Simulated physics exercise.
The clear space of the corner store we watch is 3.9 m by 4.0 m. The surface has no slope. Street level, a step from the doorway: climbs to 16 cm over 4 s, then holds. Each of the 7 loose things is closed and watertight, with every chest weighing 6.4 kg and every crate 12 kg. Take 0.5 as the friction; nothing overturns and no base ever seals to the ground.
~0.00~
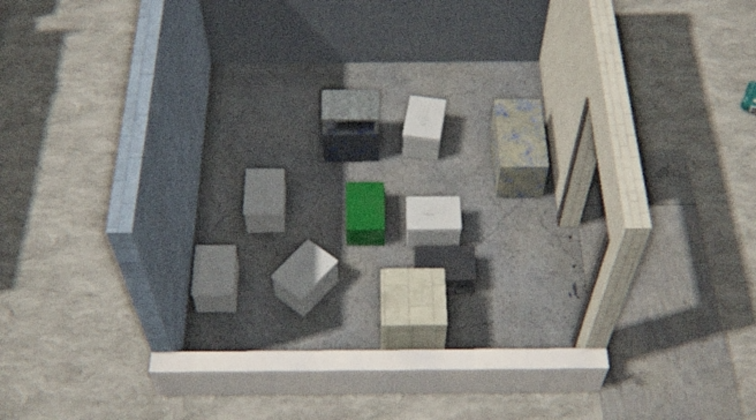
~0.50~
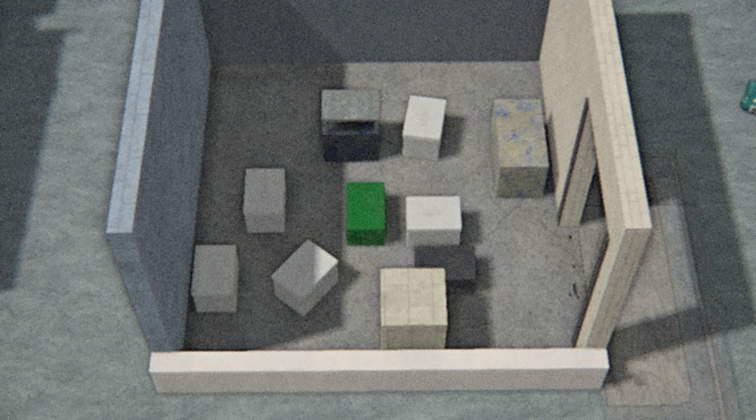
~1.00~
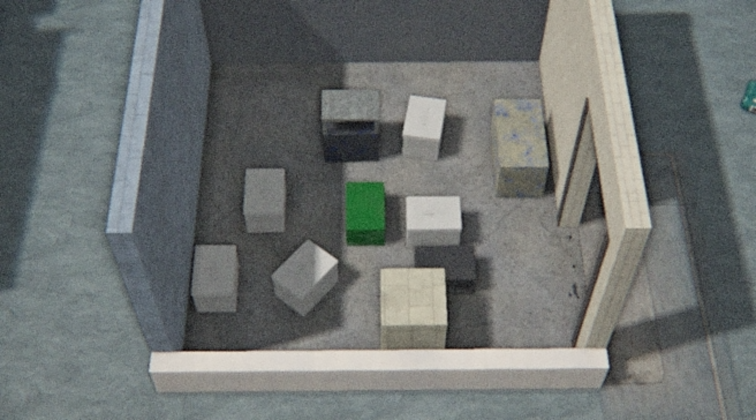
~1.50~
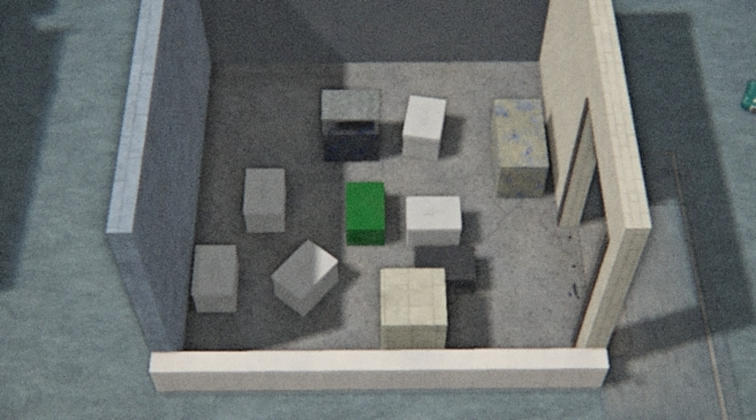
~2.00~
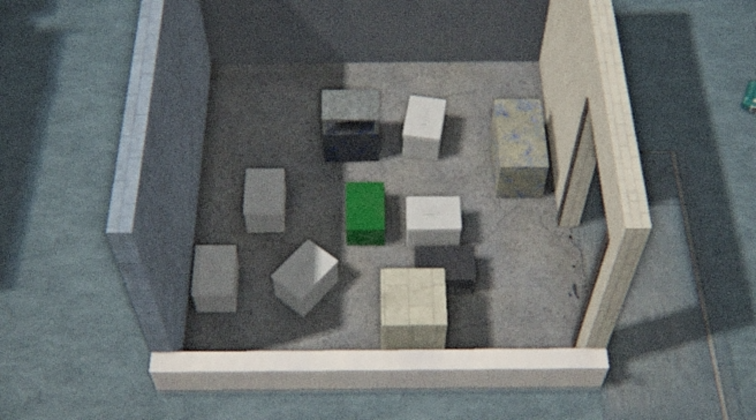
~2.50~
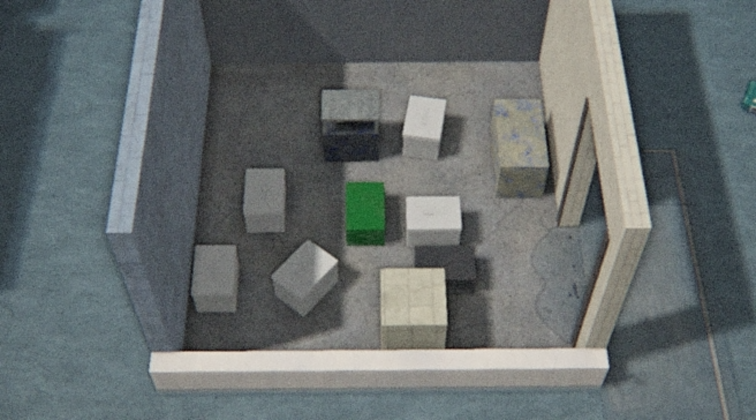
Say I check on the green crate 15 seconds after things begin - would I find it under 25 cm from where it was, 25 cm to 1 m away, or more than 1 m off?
You would find it more than 1 m off.
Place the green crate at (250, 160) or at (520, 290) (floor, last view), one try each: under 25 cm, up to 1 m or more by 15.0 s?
In turn: It ends far away; it travels far.
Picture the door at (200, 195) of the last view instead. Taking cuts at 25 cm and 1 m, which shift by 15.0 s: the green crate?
Well, the green crate ends up distant in that setup.
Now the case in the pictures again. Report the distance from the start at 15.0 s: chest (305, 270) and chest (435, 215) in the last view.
In turn: 60 cm, 60 cm.
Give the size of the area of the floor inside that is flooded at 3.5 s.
Near 1.5 m2 in all.
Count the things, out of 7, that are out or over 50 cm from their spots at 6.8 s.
By my reckoning, 4.
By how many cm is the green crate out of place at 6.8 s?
By that time, close to 60 cm.
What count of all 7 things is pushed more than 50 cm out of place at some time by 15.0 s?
The number is 7.
After 3.5 s the green crate is near (365, 205), 0.0 m from its start, aground; 0 afloat.
After 6.8 s the green crate is near (312, 191), 0.6 m from its start, aground; 1 afloat.
After 11.0 s the green crate is near (249, 145), 1.5 m from its start, afloat; 7 afloat.
After 15.0 s the green crate is near (451, 78), 1.9 m from its start, afloat; 7 afloat.
